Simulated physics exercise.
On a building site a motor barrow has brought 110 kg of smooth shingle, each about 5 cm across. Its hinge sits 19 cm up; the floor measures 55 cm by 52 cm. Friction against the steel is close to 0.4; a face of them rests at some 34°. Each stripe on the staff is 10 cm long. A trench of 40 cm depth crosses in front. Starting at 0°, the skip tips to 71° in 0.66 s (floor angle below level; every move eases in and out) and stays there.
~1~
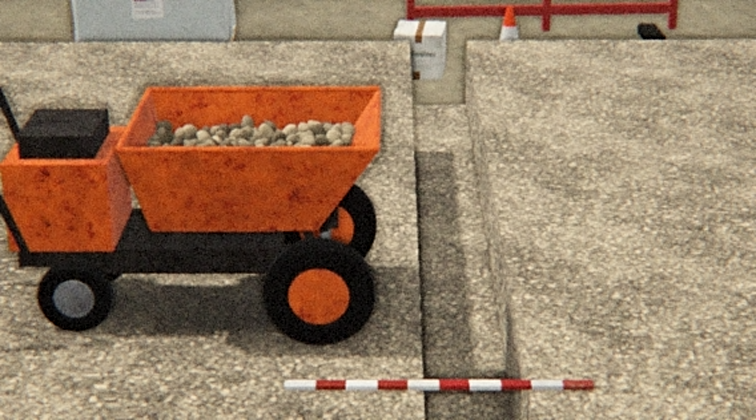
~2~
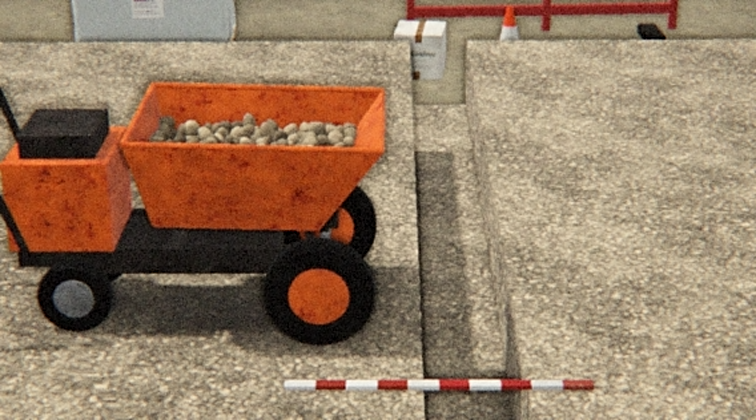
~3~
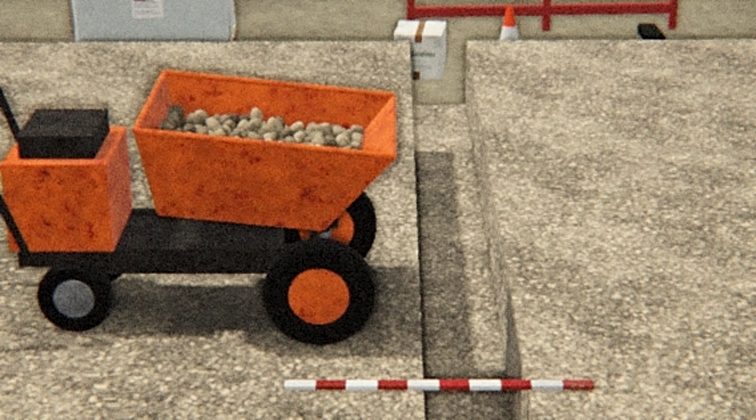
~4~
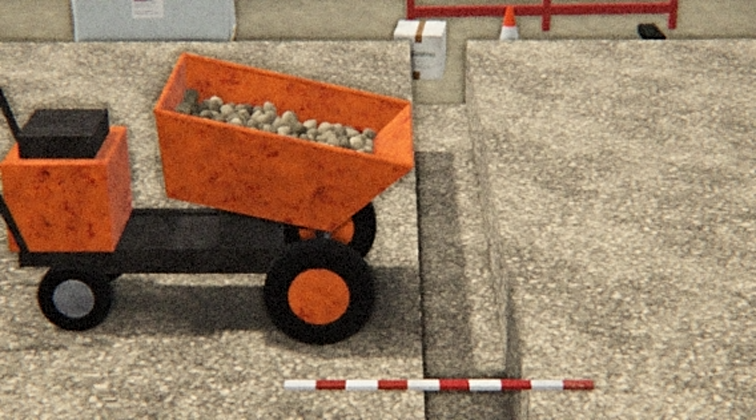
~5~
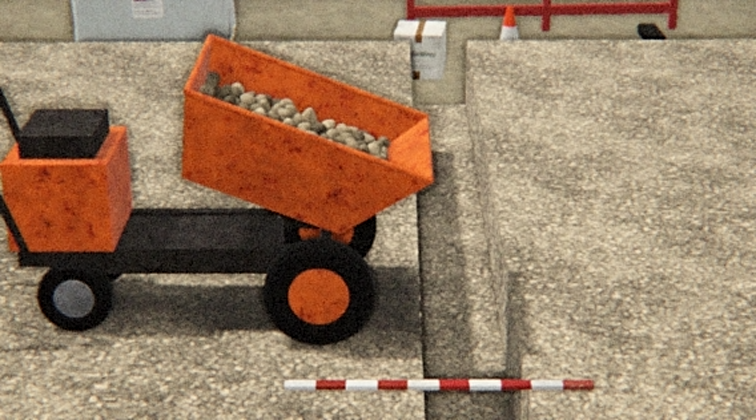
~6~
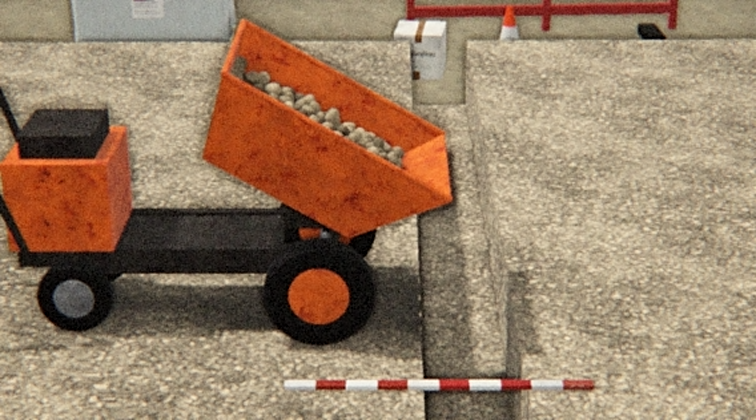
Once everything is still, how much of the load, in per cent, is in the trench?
Close to 32 in a hundred.
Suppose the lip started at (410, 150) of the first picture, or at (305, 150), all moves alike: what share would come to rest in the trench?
About 15 and 85 per cent.
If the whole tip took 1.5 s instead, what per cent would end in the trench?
Then about 45 per cent.
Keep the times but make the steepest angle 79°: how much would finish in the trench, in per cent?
In that case some 35 per cent.
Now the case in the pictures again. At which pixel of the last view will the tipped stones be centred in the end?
Around (567, 299).
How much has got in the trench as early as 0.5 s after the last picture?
Some 5 per cent.
Then, 0.2 s after the last picture the floor is at 61°, 100 % in the skip; the foremost stones are at (456, 234).
Then, 0.5 s after the last picture the floor is at 71°, 76 % in the skip, 5 % in the trench, 19 % past the trench; the foremost stones are at (576, 305).
Then, 0.8 s after the last picture the floor is at 71°, 21 % in the skip, 12 % in the trench, 67 % past the trench; the foremost stones are past the picture's edge.
Then, 2.8 s after the last picture the floor is at 71°, 0 % in the skip, 32 % in the trench, 68 % past the trench; the foremost stones are past the picture's edge.
